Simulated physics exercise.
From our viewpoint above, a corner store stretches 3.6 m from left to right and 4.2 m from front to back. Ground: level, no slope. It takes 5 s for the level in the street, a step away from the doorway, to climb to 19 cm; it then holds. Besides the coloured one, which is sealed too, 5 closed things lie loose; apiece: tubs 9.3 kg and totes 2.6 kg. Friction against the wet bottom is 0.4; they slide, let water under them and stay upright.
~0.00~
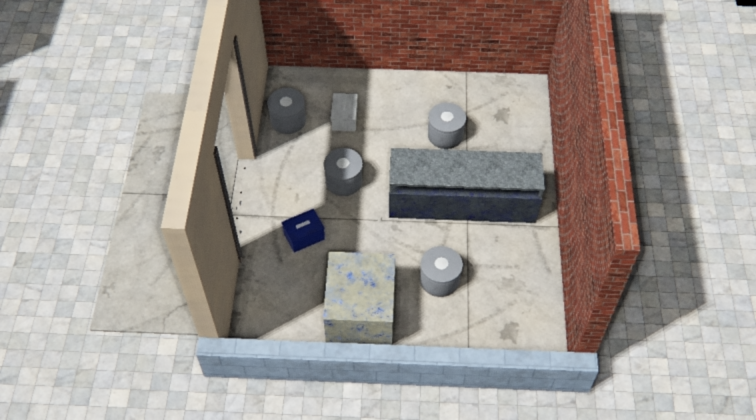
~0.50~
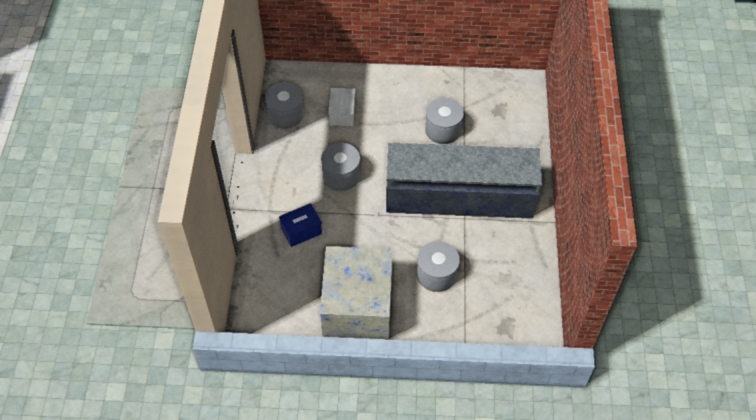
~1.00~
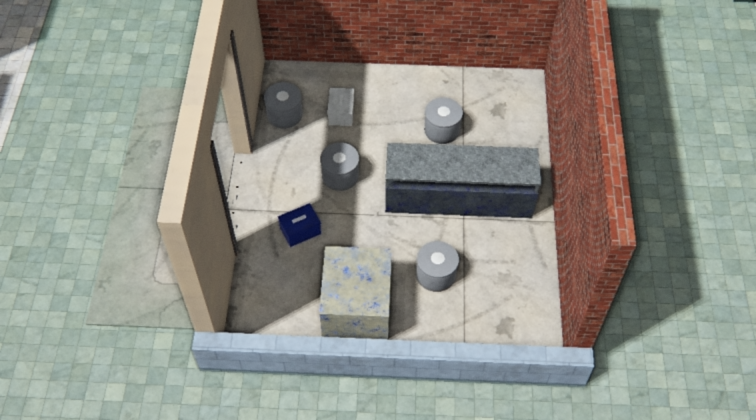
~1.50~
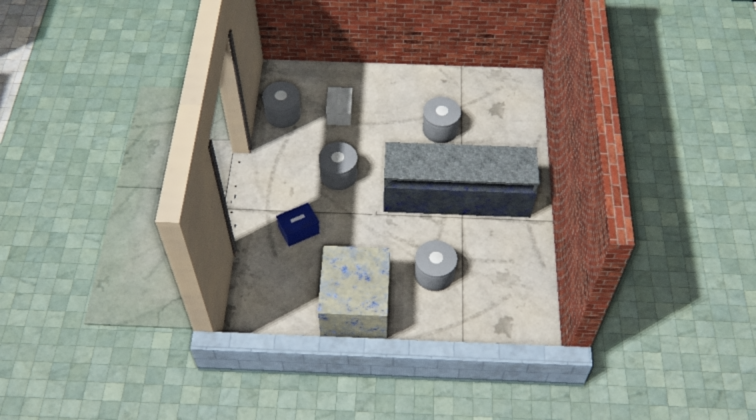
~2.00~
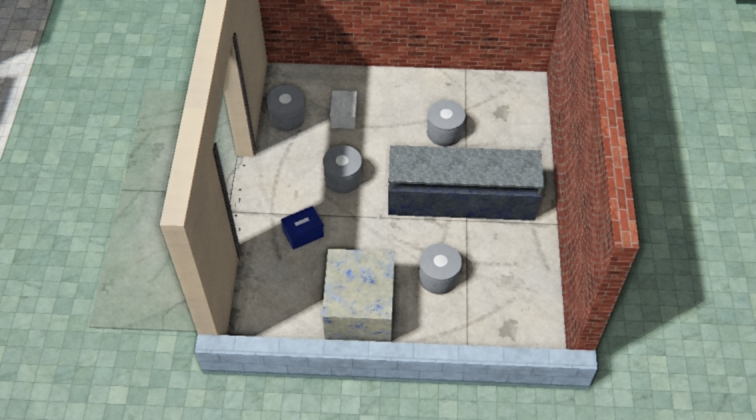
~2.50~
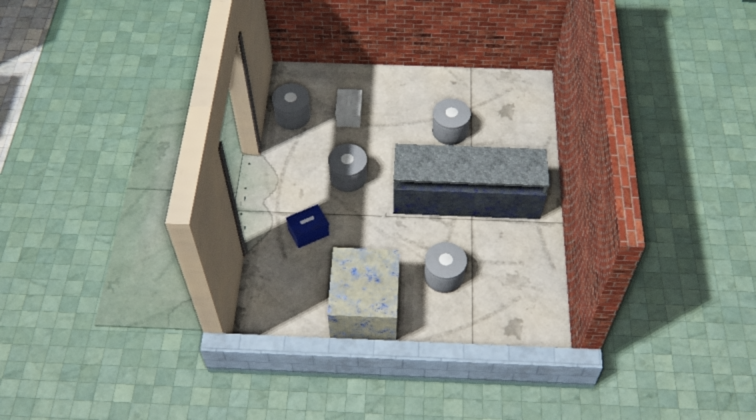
Greenish water spreading over paving around an open-topped store, then edging in at the left doorway, blue tote and tubs unmoving.
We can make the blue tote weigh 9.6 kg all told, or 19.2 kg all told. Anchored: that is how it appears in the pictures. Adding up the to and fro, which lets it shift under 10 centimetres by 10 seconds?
I would say both masses fall short.
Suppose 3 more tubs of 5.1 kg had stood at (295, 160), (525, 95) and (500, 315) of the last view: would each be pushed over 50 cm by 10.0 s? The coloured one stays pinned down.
Result, in turn - exceeds it; exceeds it; falls shy.
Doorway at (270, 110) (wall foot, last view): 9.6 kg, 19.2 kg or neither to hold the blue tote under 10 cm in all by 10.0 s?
The light one suffices.
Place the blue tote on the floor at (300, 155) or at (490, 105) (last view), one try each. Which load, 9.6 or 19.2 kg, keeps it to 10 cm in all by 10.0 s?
For the first start you need the heavier one; for the second you need the heavier one.
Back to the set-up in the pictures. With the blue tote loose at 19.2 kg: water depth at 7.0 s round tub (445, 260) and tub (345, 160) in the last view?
Roughly 3 and 6 cm.
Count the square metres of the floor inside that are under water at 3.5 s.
My estimate is roughly 1.5 m2.
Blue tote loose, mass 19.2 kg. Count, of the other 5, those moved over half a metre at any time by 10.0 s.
3.
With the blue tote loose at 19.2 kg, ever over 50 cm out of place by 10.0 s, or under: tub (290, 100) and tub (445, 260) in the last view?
The first is within the mark and the second is within the mark.
After 3.5 s the blue tote would be 0 cm from its start with 9.6 kg and 0 cm from its start with 19.2 kg; 3 cm of water round it then.
After 4.5 s the blue tote would be 24 cm from its start with 9.6 kg and 0 cm from its start with 19.2 kg; 6 cm of water round it then.
After 7.0 s the blue tote would be 151 cm from its start with 9.6 kg and 36 cm from its start with 19.2 kg; 7 cm of water round it then.
After 10.0 s the blue tote would be 177 cm from its start with 9.6 kg and 53 cm from its start with 19.2 kg; 7 cm of water round it then.
